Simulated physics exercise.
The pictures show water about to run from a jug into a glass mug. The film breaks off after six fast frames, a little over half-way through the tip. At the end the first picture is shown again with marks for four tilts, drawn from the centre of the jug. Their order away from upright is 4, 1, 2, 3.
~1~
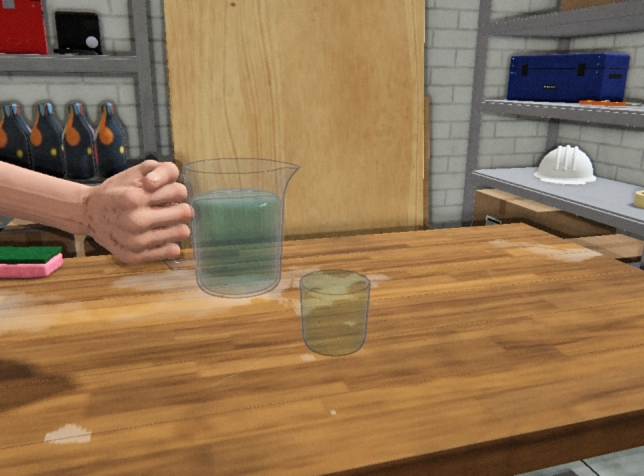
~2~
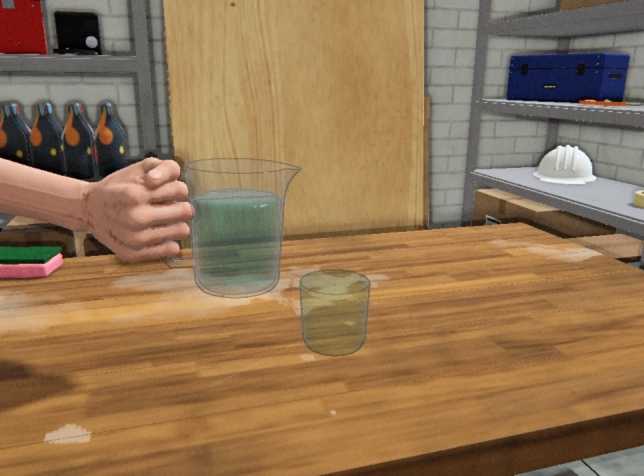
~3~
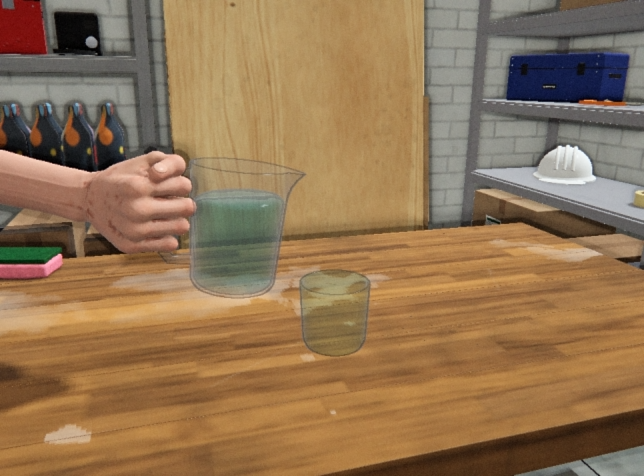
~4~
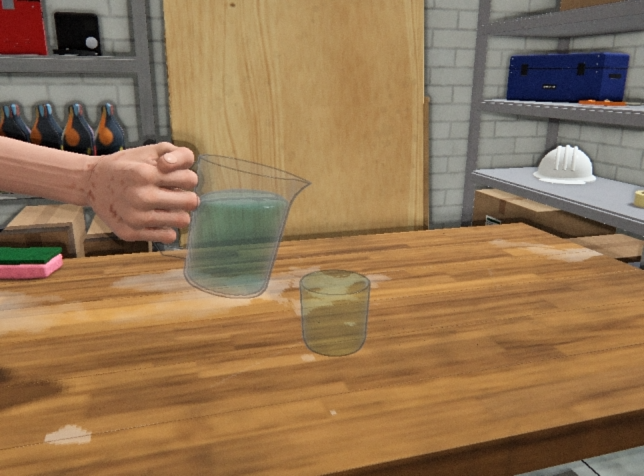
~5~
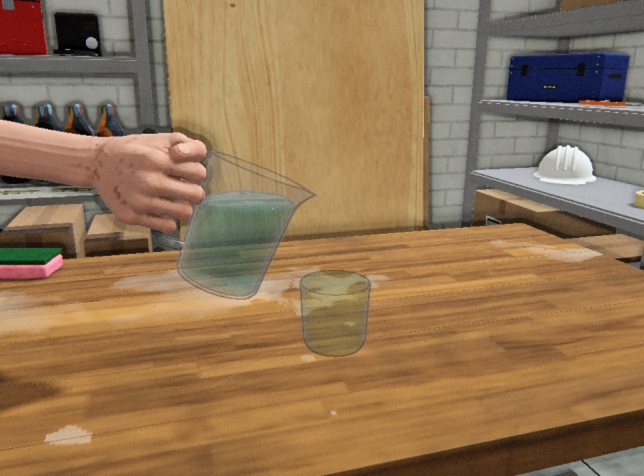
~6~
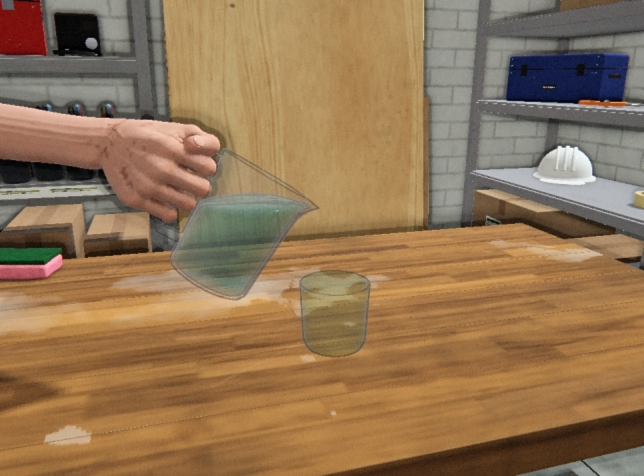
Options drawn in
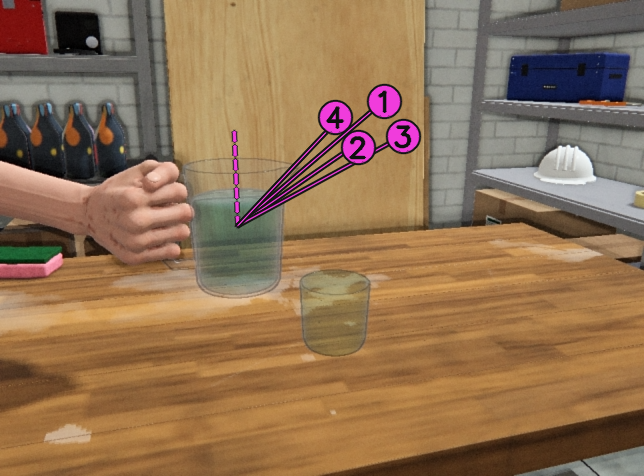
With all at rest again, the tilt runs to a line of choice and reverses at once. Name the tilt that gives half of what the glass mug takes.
2 beats the others.
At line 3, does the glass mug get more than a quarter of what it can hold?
Yes.
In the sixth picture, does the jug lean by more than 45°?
No, it does not.
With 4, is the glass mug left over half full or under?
Under.
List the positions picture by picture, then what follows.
Upright, lip at (298, 166); rim of the glass mug round (335, 281); nothing has left yet.
Upright, lip at (300, 168); nothing has left yet.
Tipped about 6°, lip at (304, 173); nothing has left yet.
Tipped about 14°, lip at (309, 182); nothing has left yet.
Tipped about 23°, lip at (315, 194); nothing has left yet.
Tipped about 32°, lip at (318, 207); nothing has left yet.
On the marked copy, 1 at (370, 111); 2 at (342, 153); 3 at (388, 143); 4 at (326, 132).
With 1, the glass mug ends with about 35 % of what it can hold.
With 2, the glass mug ends with about 51 % of what it can hold.
With 3, the glass mug ends with about 70 % of what it can hold.
With 4, the glass mug ends with about 22 % of what it can hold.
